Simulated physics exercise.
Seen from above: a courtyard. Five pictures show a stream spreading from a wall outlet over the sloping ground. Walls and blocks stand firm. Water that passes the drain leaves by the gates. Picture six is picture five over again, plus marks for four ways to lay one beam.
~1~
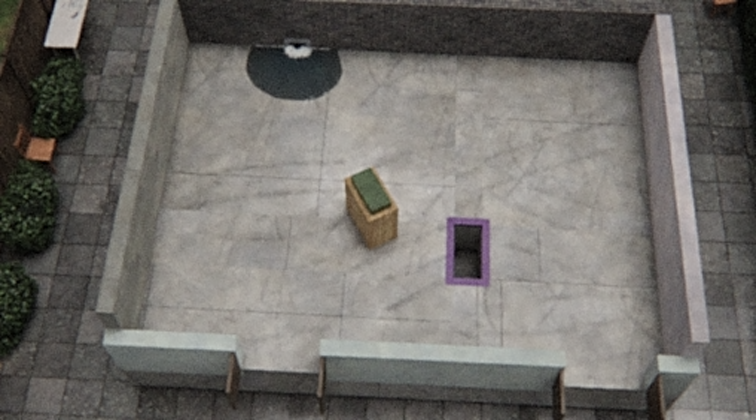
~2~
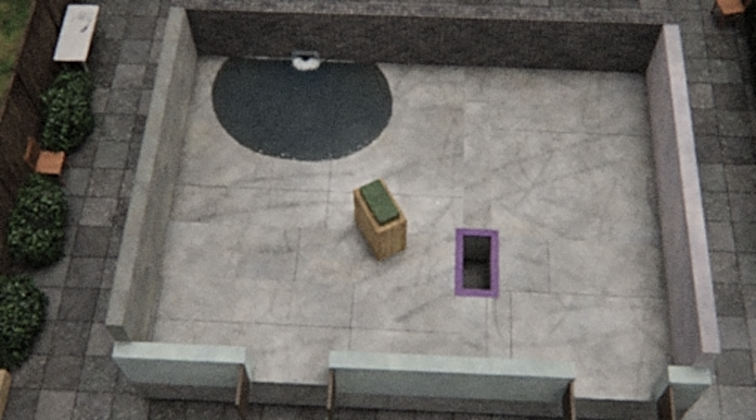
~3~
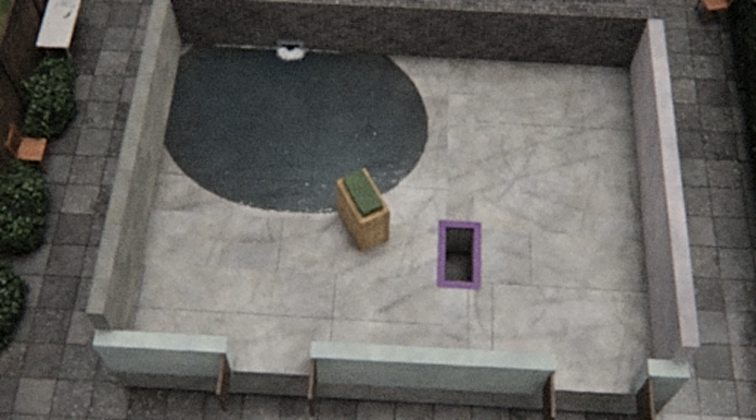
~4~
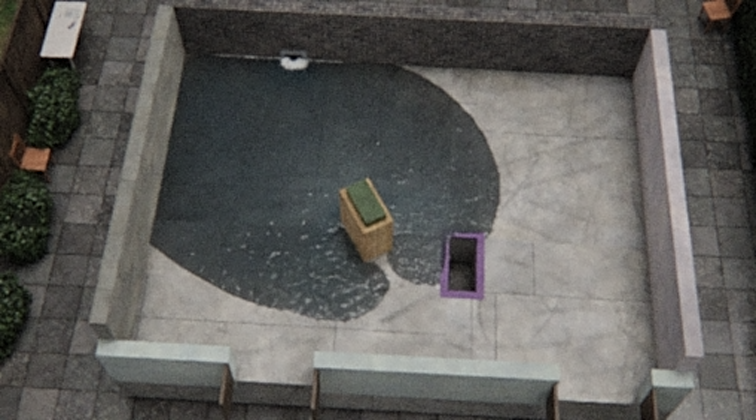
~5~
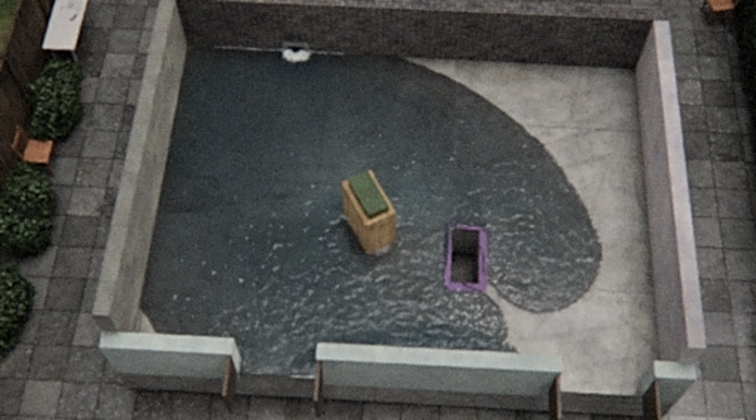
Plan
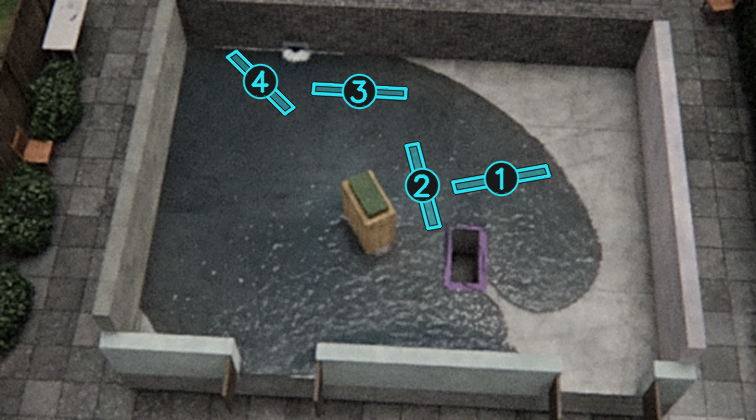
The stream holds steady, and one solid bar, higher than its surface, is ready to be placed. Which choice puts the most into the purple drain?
The best spot is 4.
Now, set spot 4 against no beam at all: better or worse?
It is better.
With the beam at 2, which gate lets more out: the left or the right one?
More leaves on the right.
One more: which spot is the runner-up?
The answer is 1.
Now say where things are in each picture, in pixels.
Outfall at (298, 44); purple drain at (468, 251); open gate at (600, 373); open gate at (284, 356); water covers 3 % of the ground and shows as far out as (292, 96); purple drain still dry.
Water covers 12 % of the ground and shows as far out as (360, 146); purple drain still dry.
Water covers 26 % of the ground and shows as far out as (301, 210); purple drain still dry.
Water covers 47 % of the ground and shows as far out as (329, 314); purple drain taking water.
Water covers 70 % of the ground and shows as far out as (562, 301); purple drain taking water.
On the marked copy, 1 from (454, 187) to (547, 170); 2 from (412, 144) to (434, 227); 3 from (313, 88) to (405, 93); 4 from (231, 54) to (289, 110).
If 1 is chosen, about 19 % of the stream runs into the purple drain, about 81 % out by the gates.
If 2 is chosen, about 10 % of the stream runs into the purple drain, about 89 % out by the gates.
If 3 is chosen, about 7 % of the stream runs into the purple drain, about 92 % out by the gates.
If 4 is chosen, about 29 % of the stream runs into the purple drain, about 71 % out by the gates.
